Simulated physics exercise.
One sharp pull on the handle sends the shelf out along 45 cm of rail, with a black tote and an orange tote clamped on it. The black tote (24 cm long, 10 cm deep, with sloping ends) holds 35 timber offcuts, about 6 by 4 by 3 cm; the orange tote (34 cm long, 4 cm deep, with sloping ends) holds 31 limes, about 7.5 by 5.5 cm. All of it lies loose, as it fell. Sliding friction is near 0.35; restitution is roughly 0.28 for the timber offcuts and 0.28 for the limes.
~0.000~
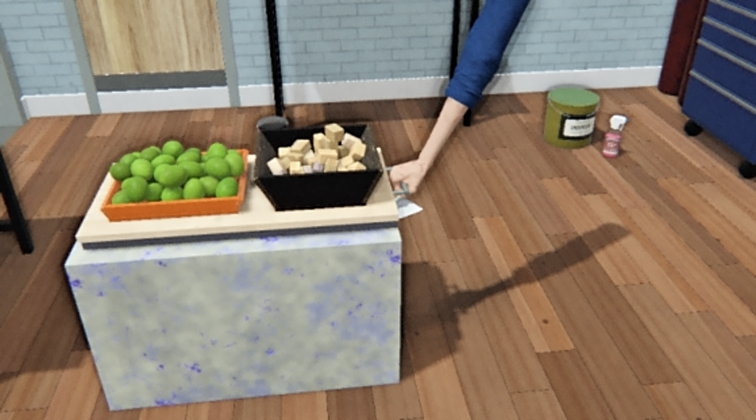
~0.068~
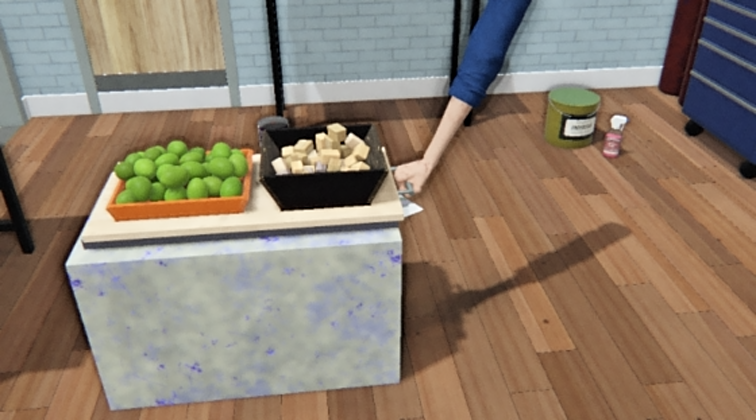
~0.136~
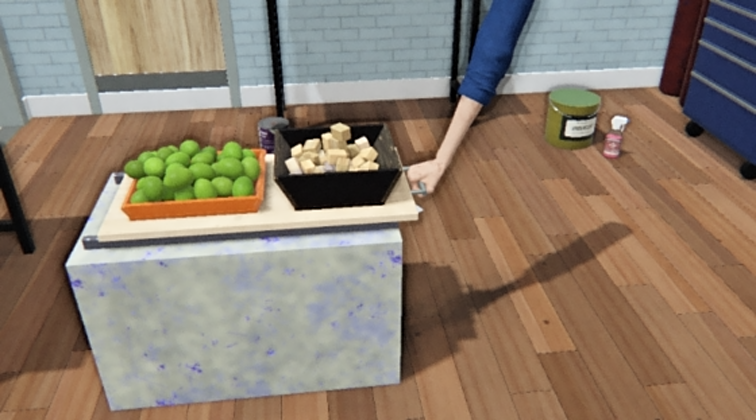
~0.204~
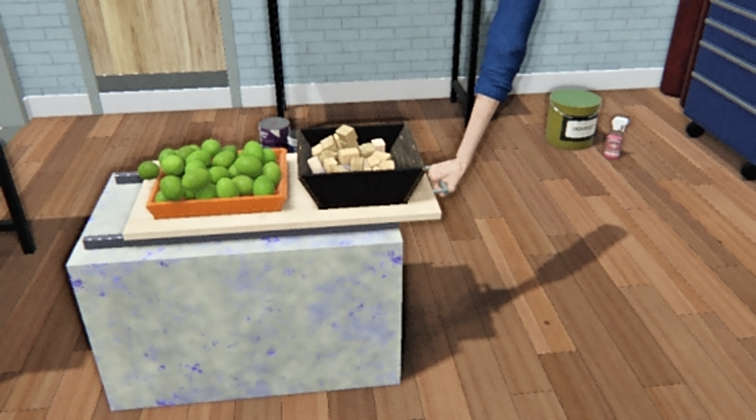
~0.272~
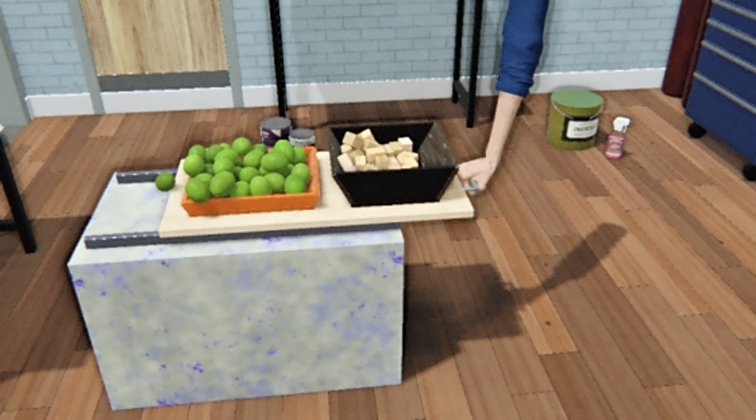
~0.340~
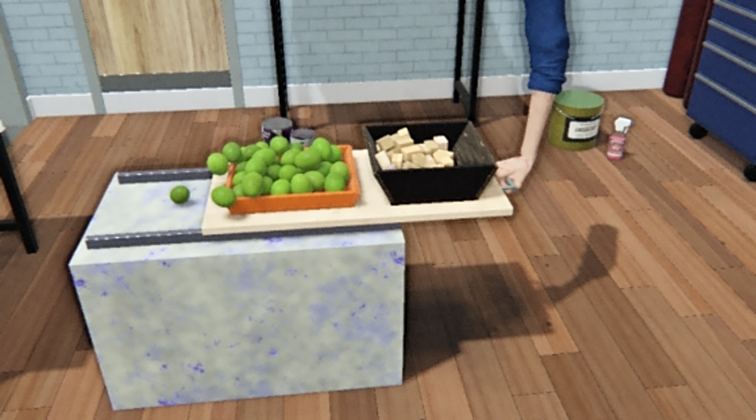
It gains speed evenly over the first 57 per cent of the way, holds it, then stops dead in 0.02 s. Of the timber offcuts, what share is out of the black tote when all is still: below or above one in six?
It sheds under a sixth of them.
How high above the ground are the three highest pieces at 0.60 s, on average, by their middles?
Some 78 cm up.
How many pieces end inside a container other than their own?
Some 3 pieces.
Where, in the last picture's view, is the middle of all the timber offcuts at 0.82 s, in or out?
Near (473, 163).
After 0.40 s, end of travel.
After 0.48 s, the black tote has all 35 and the orange tote is down by 3 of 31.
After 0.60 s, the black tote has all 35 and the orange tote is down by 8 of 31.
After 0.82 s, the black tote has all 35 and the orange tote is down by 9 of 31.
When it is over (at 1.26 s), the black tote has all 35 and the orange tote is down by 10 of 31. Asked share, 0 of 35, 0 per cent.
